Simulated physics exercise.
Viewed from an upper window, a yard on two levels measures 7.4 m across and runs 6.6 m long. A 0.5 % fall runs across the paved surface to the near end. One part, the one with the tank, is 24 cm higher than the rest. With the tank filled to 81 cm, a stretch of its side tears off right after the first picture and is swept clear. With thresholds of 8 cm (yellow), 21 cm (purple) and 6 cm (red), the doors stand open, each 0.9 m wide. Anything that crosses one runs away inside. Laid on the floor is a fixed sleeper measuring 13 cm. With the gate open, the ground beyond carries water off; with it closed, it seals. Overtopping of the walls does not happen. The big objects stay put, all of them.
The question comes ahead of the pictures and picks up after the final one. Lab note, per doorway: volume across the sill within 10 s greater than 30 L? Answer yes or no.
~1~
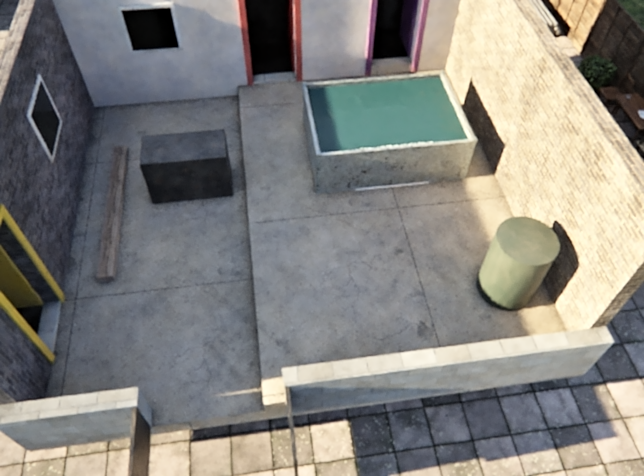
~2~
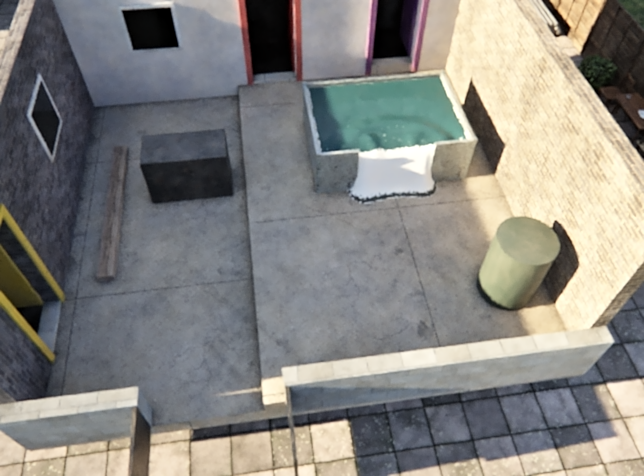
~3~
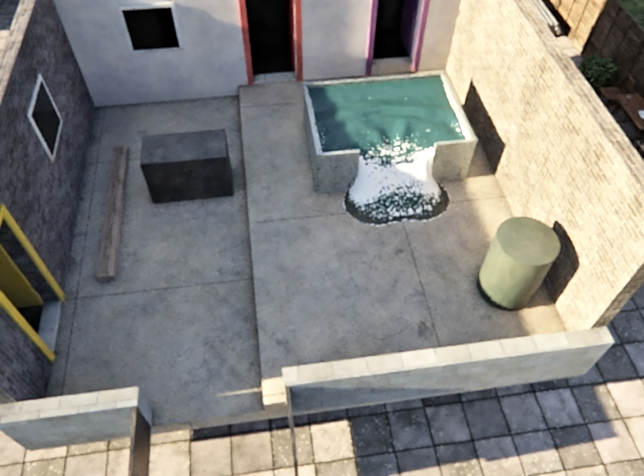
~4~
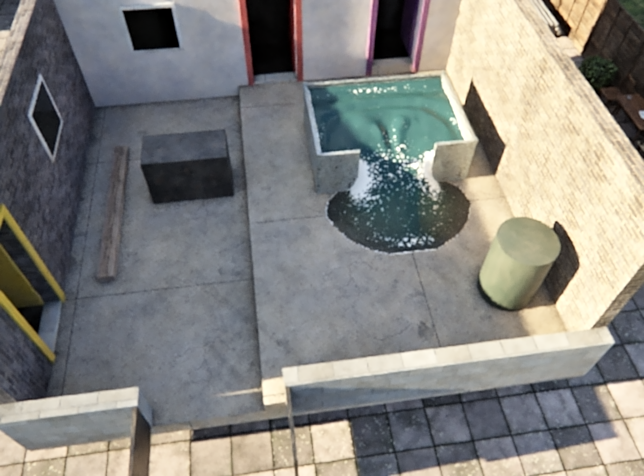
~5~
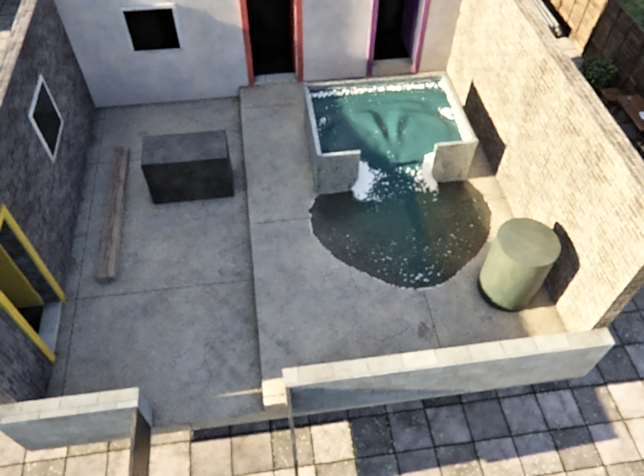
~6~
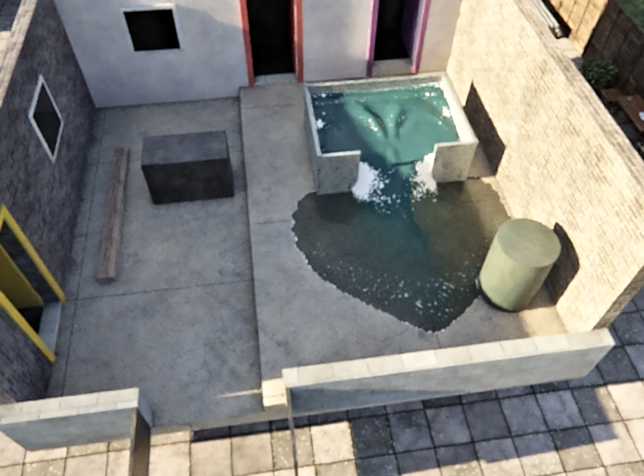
Yellow door: Yes; purple door: No; red door: No.
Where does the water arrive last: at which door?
It's the red door.
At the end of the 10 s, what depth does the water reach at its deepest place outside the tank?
Roughly 17 cm.
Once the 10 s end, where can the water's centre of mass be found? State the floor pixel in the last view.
Around (287, 217).
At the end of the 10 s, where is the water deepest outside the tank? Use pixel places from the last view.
Roughly (238, 100).
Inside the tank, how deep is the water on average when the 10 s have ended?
Average depth: About 9 cm.
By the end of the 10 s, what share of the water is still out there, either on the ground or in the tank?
Still there: Roughly 84 %.
A moment later water covers 30 % of the floor and is deepest (44 cm) near (477, 360); yellow door not reached, purple door not reached, red door not reached.
Soon after water covers 35 % of the floor and is deepest (44 cm) near (563, 349); yellow door not reached, purple door not reached, red door not reached.
Next water covers 45 % of the floor and is deepest (35 cm) near (532, 307); yellow door 8 cm at the sill, 0 L in, purple door not reached, red door not reached.
Later on water covers 70 % of the floor and is deepest (21 cm) near (43, 424); yellow door 20 cm at the sill, 78 L in, purple door 7 cm at the sill, 0 L in, red door not reached.
At the end water covers 90 % of the floor and is deepest (17 cm) near (238, 100); yellow door 13 cm at the sill, 179 L in, purple door 5 cm at the sill, 0 L in, red door 2 cm at the sill, 0 L in.
